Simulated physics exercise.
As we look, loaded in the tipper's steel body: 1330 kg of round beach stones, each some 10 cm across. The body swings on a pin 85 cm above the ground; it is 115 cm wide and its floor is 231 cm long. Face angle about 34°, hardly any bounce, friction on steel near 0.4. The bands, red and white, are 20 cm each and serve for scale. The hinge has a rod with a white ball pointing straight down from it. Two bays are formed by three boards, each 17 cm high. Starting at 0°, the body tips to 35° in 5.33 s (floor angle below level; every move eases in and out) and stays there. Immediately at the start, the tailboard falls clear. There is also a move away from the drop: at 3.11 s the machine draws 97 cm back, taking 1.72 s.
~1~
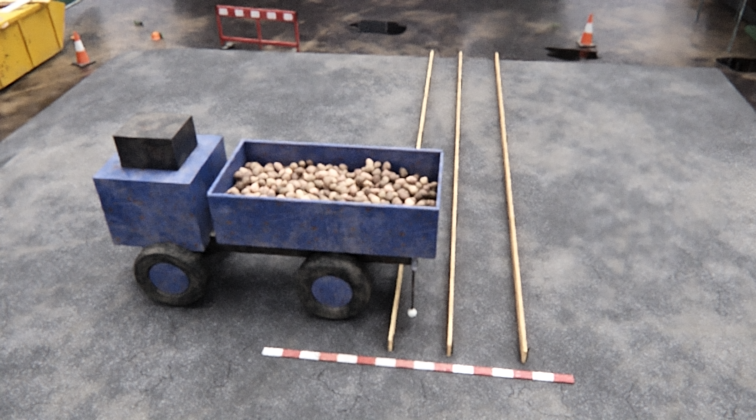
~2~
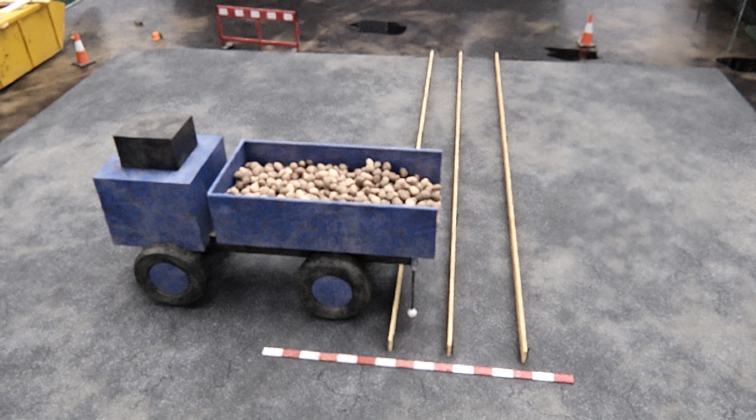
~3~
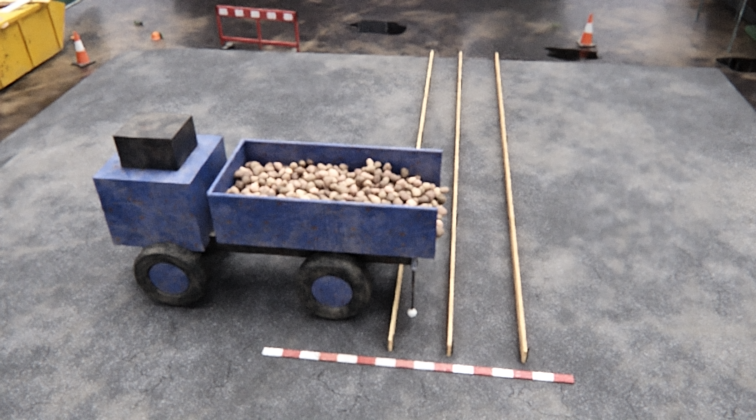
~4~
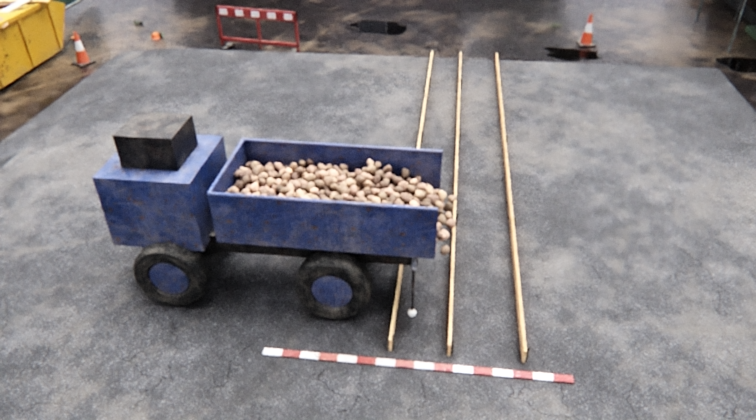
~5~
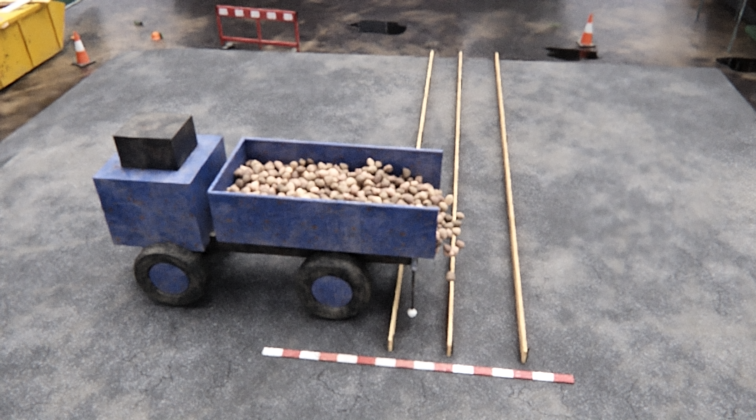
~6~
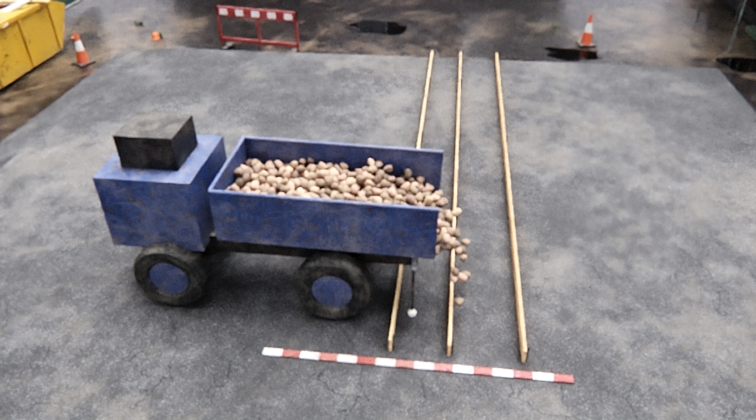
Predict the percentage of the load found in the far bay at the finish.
Roughly 50 % is in the far bay.
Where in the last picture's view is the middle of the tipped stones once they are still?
Around (456, 283).
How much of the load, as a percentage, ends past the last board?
Share of load: Approx. 5 %.
A little later the floor is at 30°; 25 % in the body, 1 % short of the bays, 26 % in the near bay, 46 % in the far bay, 1 % past the last board; the foremost stones are at (537, 295).
Then the floor is at 35°; 0 % in the body, 10 % short of the bays, 38 % in the near bay, 48 % in the far bay, 4 % past the last board; the foremost stones are at (569, 316).
Later still the floor is at 35°; 0 % in the body, 10 % short of the bays, 38 % in the near bay, 48 % in the far bay, 4 % past the last board; the foremost stones are at (569, 316).
In the end the floor is at 35°; 0 % in the body, 11 % short of the bays, 38 % in the near bay, 48 % in the far bay, 4 % past the last board; the foremost stones are at (569, 316).
